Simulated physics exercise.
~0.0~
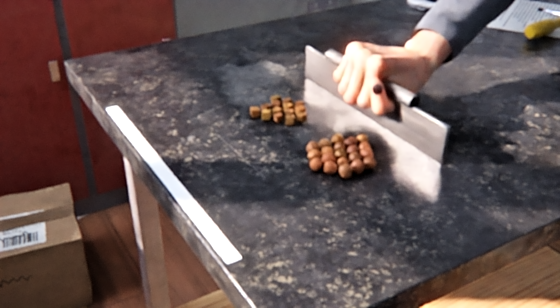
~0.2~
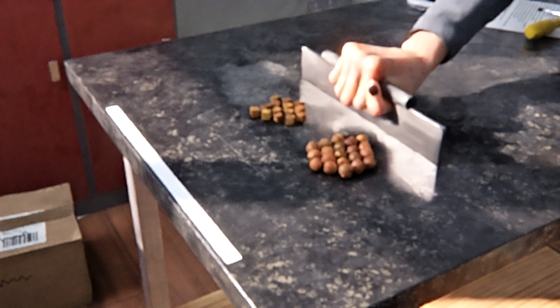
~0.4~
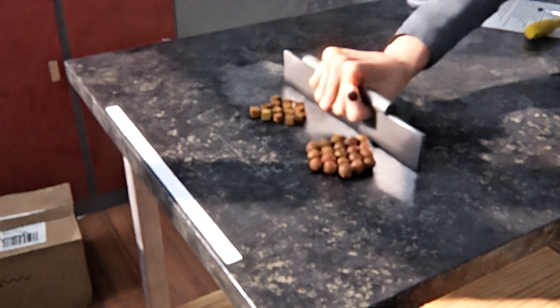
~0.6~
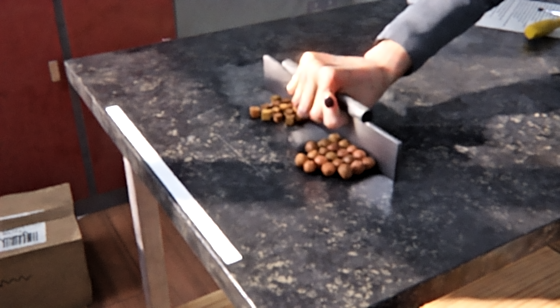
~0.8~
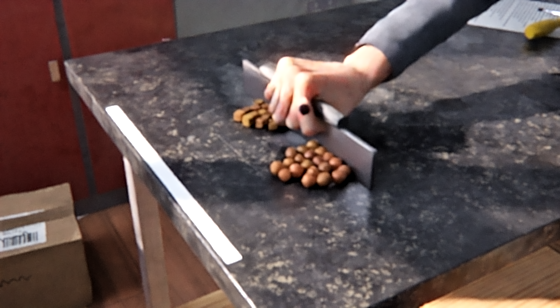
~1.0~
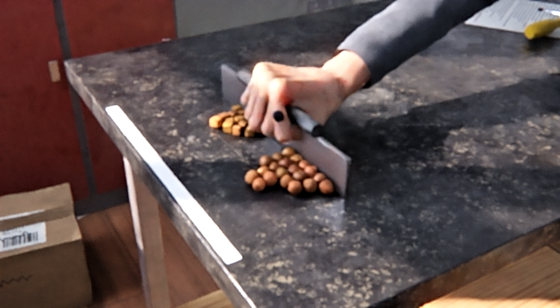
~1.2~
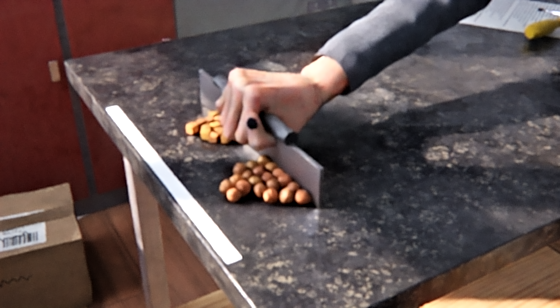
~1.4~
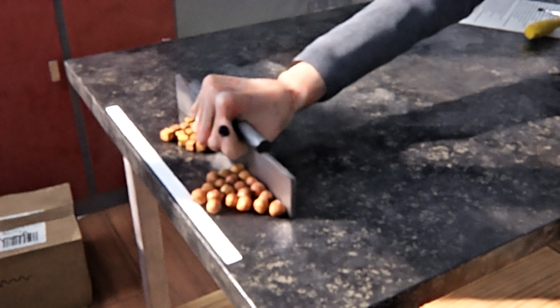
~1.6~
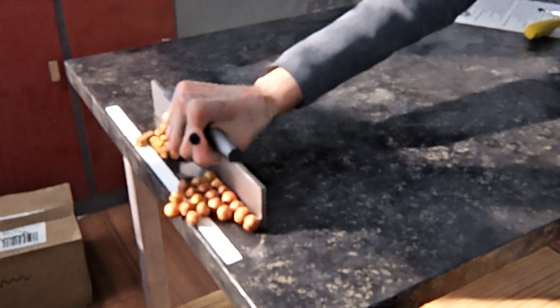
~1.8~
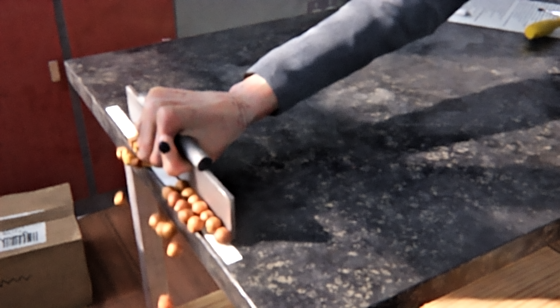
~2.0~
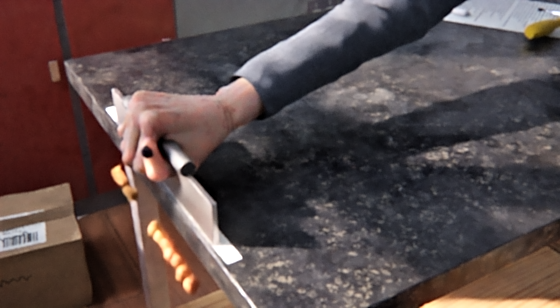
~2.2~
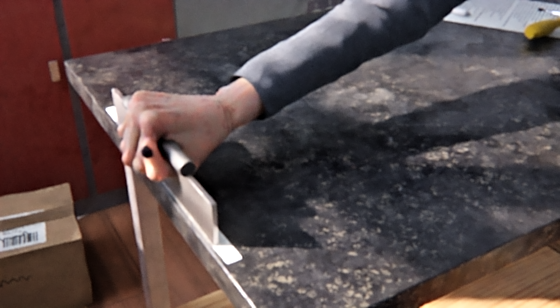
Hand with a metal scraper pushing two clusters of small brown balls left across a dark tabletop until all fall off.
